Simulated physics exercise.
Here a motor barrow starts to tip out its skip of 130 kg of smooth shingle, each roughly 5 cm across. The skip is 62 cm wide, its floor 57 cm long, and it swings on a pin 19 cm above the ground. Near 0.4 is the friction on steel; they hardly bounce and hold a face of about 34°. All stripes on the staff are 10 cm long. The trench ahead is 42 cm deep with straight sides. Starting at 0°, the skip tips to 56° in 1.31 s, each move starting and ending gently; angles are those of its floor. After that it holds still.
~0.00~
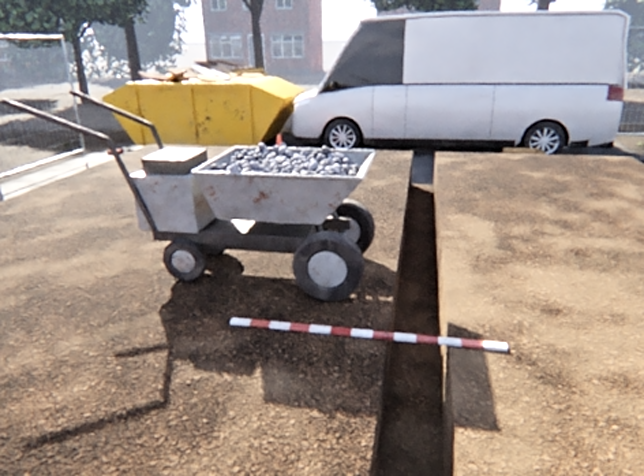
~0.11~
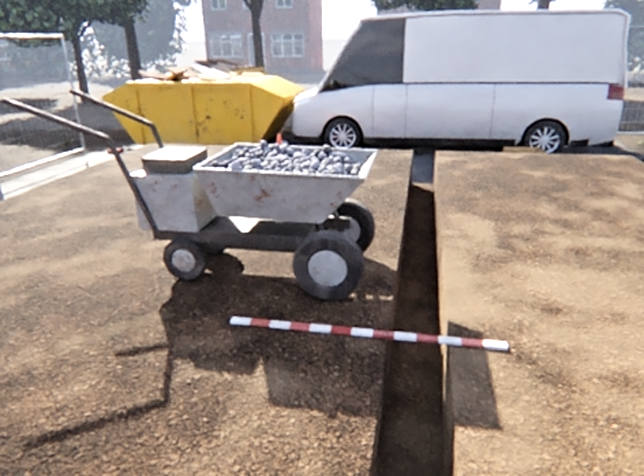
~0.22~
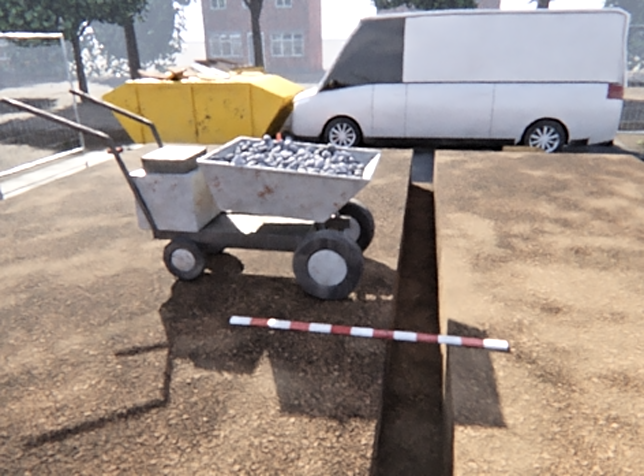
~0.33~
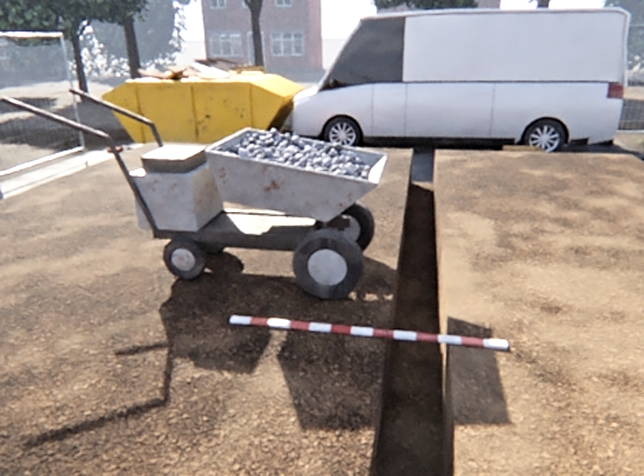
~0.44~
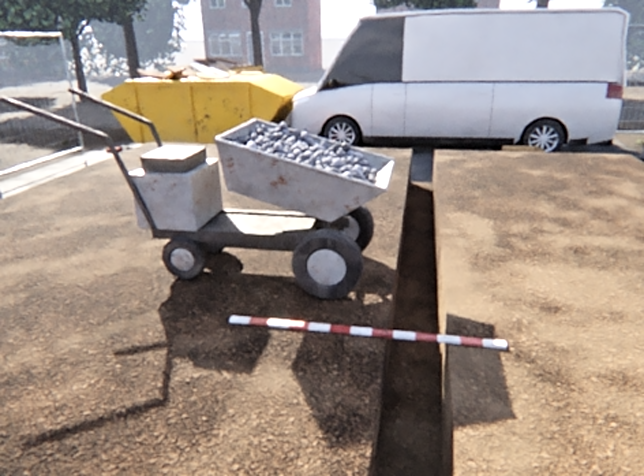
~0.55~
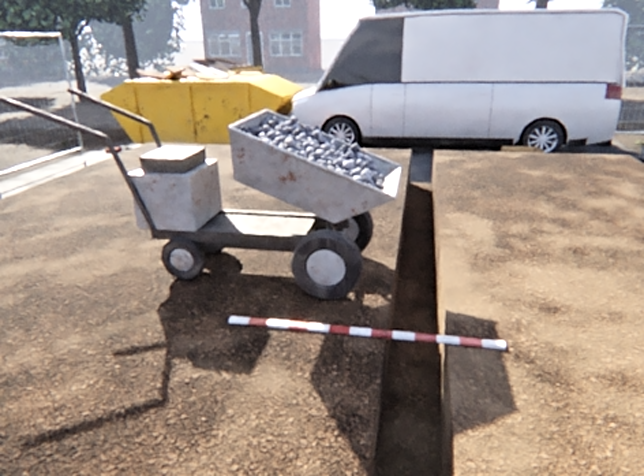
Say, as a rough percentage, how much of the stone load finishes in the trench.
Roughly 35 out of 100.
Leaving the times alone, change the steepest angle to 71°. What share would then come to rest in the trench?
It would be close to 25 percent.
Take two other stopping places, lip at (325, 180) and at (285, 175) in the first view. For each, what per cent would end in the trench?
Roughly 70 per cent, then 60 per cent.
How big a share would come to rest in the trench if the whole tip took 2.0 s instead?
40 per cent.
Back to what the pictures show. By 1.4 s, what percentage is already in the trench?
Some 5 per cent.
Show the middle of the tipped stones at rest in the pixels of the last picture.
Their middle ends up near (463, 281).
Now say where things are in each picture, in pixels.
In the first frame, the skip is at 0°, its lip at (362, 179); the top of the load is at (282, 152).
In the second frame, the skip is at 1°, its lip at (364, 179); the top of the load is at (283, 150); the stones move at 0.2 m/s on average.
The third frame shows lip at (370, 181), floor tilted 4°, highest stones at (271, 144); the stones move at 0.3 m/s on average.
In the fourth frame, the skip is at 9°, its lip at (377, 184); the top of the load is at (268, 138); the stones move at 0.4 m/s on average.
The fifth frame shows lip at (386, 190), floor tilted 15°, highest stones at (267, 131); the stones move at 0.5 m/s on average.
In the sixth frame, the skip is at 21°, its lip at (395, 198); the top of the load is at (278, 123); the stones move at 0.6 m/s on average.
After 1.0 s the floor is at 47°; 100 % in the skip; the foremost stones are at (417, 209).
After 1.4 s the floor is at 56°; 72 % in the skip, 6 % in the trench, 21 % past the trench; the foremost stones are at (498, 286).
After 1.8 s the floor is at 56°; 44 % in the skip, 8 % in the trench, 48 % past the trench; the foremost stones are at (583, 295).
After 3.7 s the floor is at 56°; 13 % in the skip, 35 % in the trench, 52 % past the trench; the foremost stones are past the picture's edge.
